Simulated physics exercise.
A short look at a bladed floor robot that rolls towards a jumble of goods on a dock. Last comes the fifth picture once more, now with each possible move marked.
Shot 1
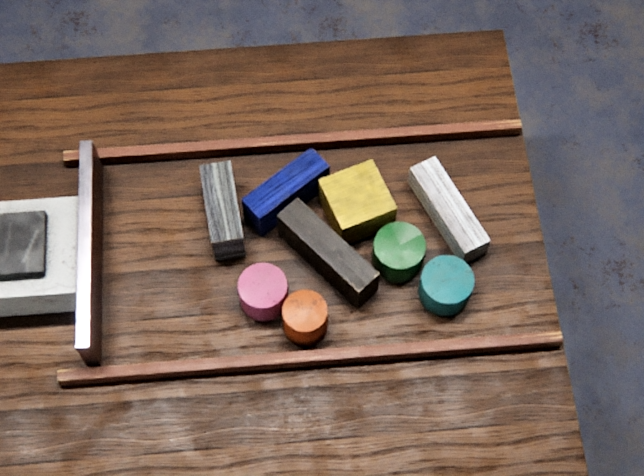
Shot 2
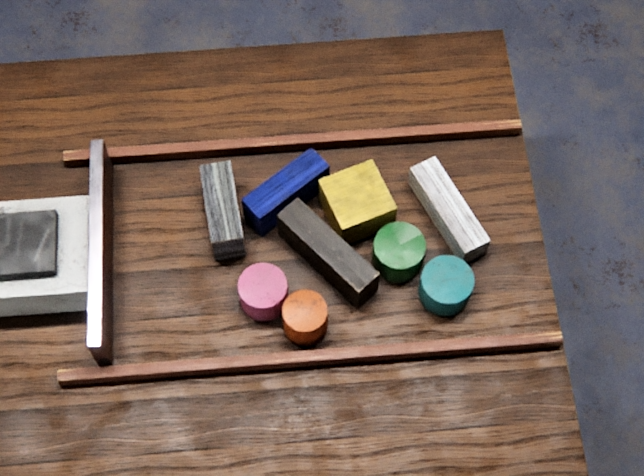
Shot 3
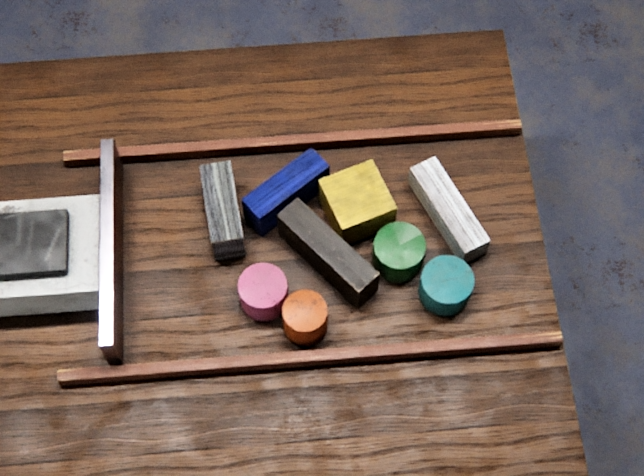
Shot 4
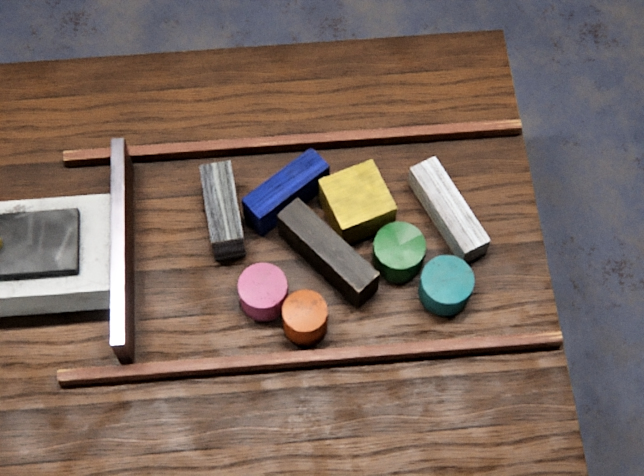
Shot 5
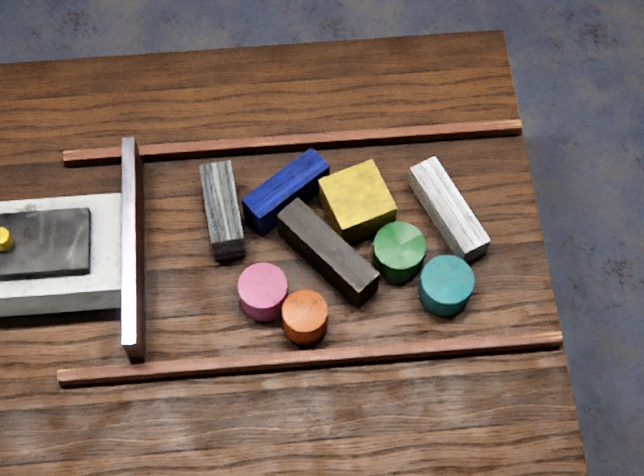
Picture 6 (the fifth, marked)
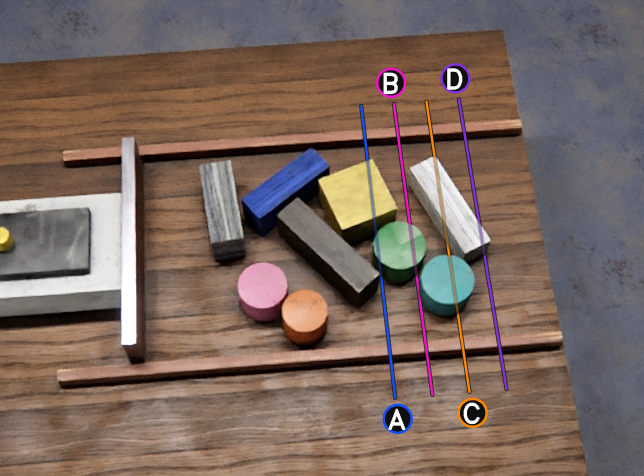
A flat pusher blade on a pale base with a dark top panel slides slowly and steadily rightward across a wooden board, seen from above at a slight angle. Between two thin copper-coloured rails, grey, blue, black and white sticks, a yellow block, and pink, orange, green and turquoise cylinders lie clustered ahead. The blade nears the untouched objects, which stay still, and the camera does not move.
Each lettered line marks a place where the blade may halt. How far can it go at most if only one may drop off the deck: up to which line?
The farthest such stop is B.
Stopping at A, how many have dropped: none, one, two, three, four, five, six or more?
By then, none.
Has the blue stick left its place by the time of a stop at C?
By then, yes.
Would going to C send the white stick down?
Yes.
On the marked copy, A at (377, 242); B at (412, 240); C at (447, 237); D at (481, 235).
Following B. Soon after the start, robot (150, 234); blue stick (307, 182); black bar (337, 257).
Later, robot (252, 227); white stick (470, 206); turquoise canister (461, 293).
In the end, robot (331, 221); white stick over the edge; turquoise canister (535, 284); one fallen.
As for the rest, A is within the limit but short; C drops three; D drops five.
